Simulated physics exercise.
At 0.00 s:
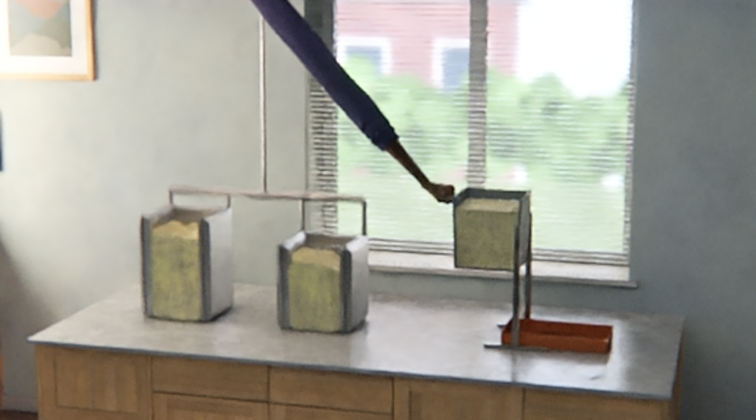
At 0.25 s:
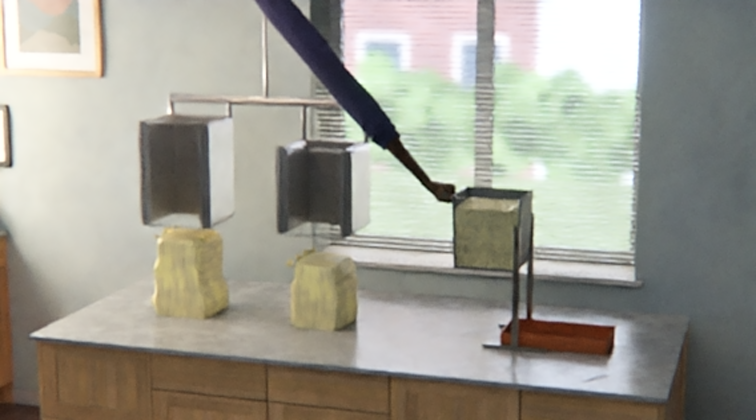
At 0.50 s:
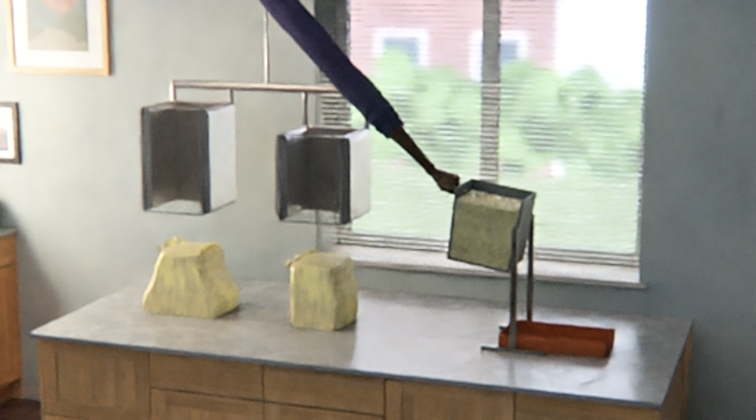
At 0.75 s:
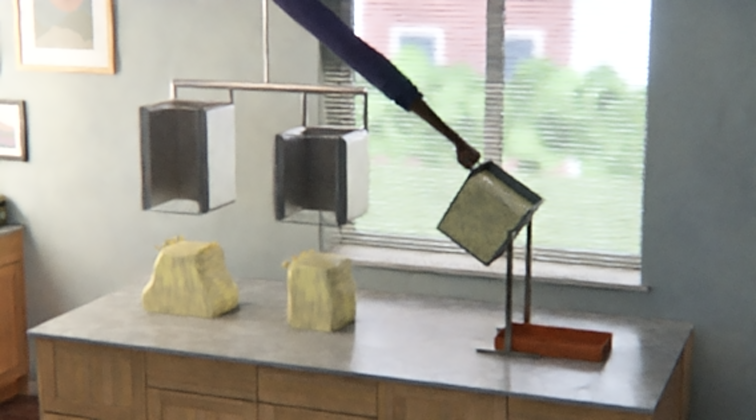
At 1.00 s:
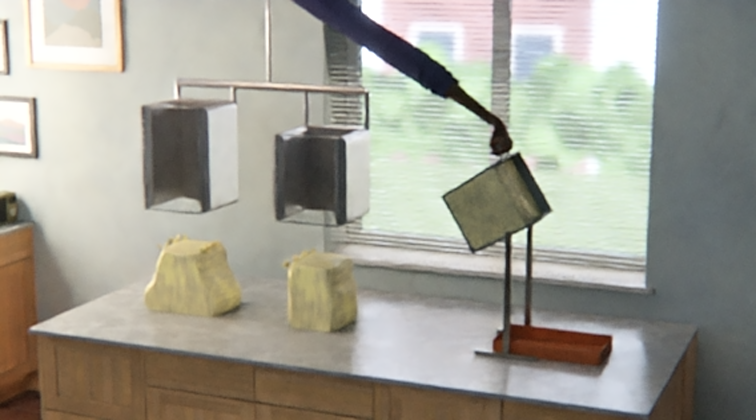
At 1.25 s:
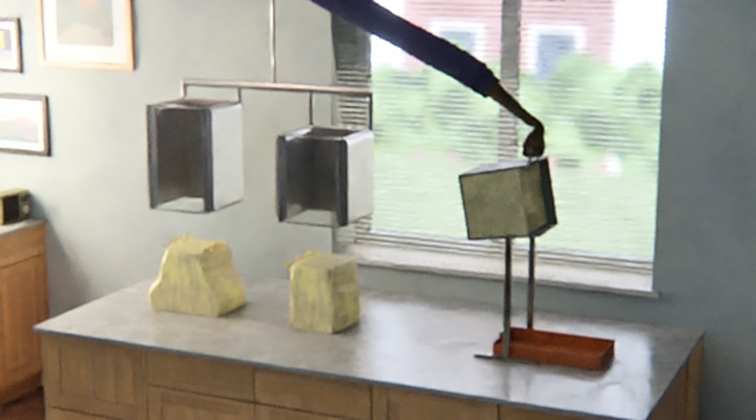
A grey-walled kitchen with wooden cabinets and a bright window with blinds is seen from in front of and slightly above a grey counter. Two metal moulds enclose pale yellow blocks at left and centre, while a dark-sleeved arm holds a tub of mashed potato above a red-brown tray. The moulds lift, the left block slumps more, and the arm tilts the tub rightward as the view drifts slightly left.
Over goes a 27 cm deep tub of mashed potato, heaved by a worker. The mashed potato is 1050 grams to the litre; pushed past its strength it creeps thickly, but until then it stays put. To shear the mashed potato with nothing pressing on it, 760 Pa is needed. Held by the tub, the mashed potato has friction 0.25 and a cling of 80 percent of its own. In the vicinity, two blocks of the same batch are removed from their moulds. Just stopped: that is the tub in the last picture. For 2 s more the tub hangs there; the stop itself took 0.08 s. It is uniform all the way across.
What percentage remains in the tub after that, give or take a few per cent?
100 %.
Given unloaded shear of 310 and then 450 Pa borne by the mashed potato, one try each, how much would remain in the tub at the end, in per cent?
The answers, in order, are 70 % and 100 %.
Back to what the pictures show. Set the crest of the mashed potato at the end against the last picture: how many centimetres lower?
Roughly 0 cm.
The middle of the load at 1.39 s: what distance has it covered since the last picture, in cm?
Something like 0 cm, I'd say.
After 1.39 s, the tub is at 79 degrees and holds 100 %.
After 1.56 s, the tub is at 79 degrees and holds 100 %.
After 1.73 s, the tub is at 79 degrees and holds 100 %.
After 1.90 s, the tub is at 79 degrees and holds 100 %.
After 3.25 s, the tub is at 79 degrees and holds 100 %.
